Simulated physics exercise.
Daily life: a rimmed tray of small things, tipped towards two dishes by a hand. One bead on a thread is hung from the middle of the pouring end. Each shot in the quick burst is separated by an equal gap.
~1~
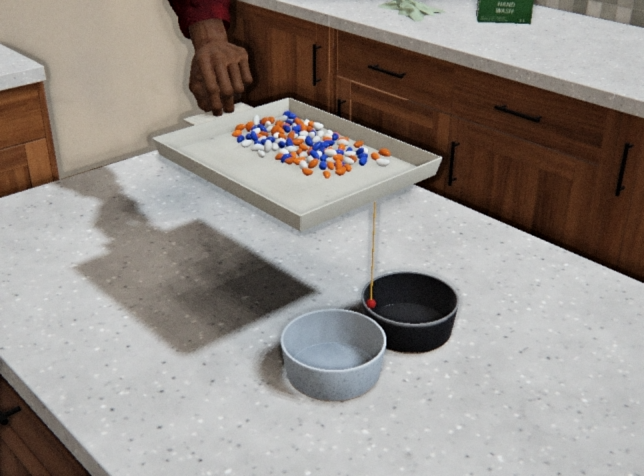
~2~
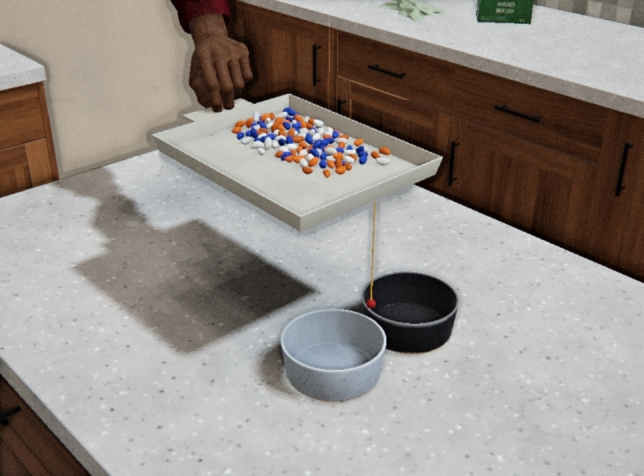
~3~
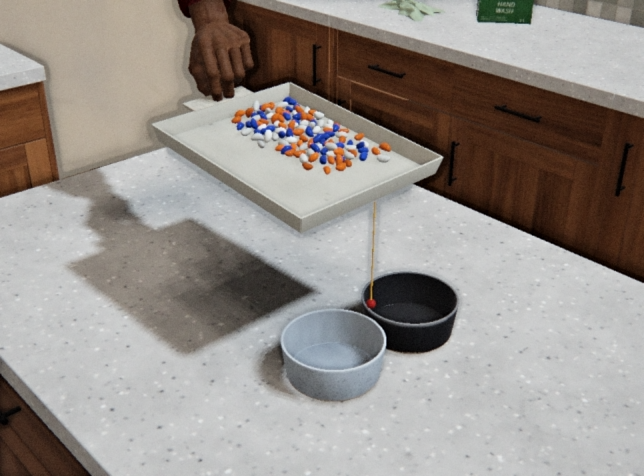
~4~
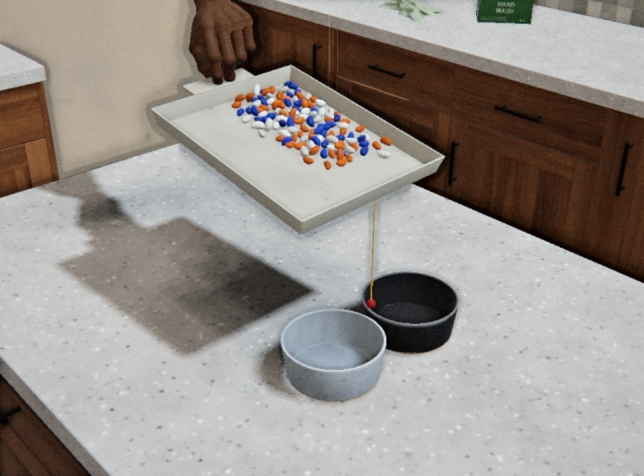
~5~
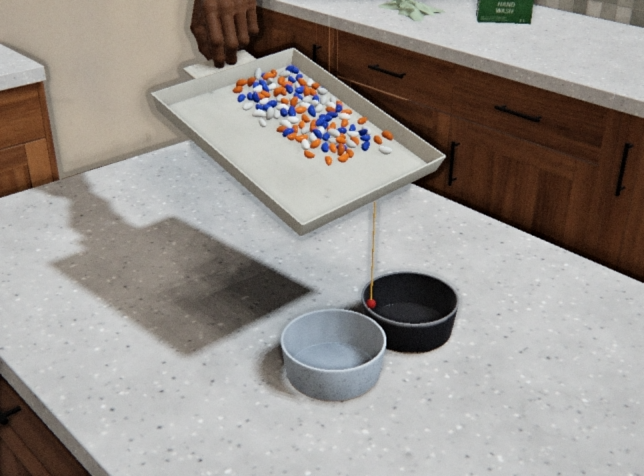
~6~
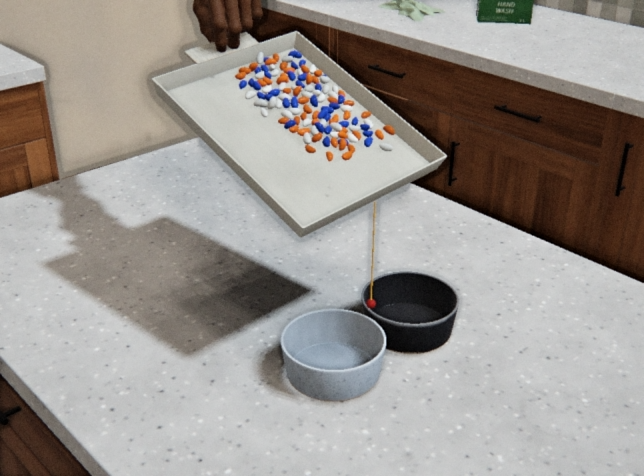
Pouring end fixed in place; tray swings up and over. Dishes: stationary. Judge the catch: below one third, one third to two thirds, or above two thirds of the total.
A third up to two thirds.
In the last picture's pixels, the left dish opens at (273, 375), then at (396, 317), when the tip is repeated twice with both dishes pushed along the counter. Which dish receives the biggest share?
In turn: The dish on the right-hand side, then the dish on the left-hand side.
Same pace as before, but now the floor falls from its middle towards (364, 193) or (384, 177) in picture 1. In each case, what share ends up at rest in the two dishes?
In turn, 40 percent and then 70 percent.
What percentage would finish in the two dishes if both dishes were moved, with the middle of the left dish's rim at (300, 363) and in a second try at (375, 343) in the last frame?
First try: Roughly 50 per cent; second try: Roughly 60 per cent.
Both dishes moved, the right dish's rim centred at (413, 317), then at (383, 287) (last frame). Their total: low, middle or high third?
First place: Beyond two thirds. Second place: Below one third.
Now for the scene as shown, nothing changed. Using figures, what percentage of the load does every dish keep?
So the left dish gets 40 % of the load, while the right one gets 0 %.
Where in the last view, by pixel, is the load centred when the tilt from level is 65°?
I'd put the middle of the pieces at roughly (374, 191).
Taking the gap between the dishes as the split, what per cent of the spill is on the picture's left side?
It comes to near 20 percent of the spill.
Shortly afterwards, tray tipped steeply; the bulk on the tray; a little in the air.
Next, tray tipped past a quarter turn; near a third on the tray; a little in the left dish; only a few in the right dish; near a third outside both; near a quarter in the air.
Some moments later, tray tipped past a quarter turn; near a third in the left dish; a little in the right dish; near half outside both.
In the end, tray tipped past a quarter turn; near a third in the left dish; a little in the right dish; near half outside both.
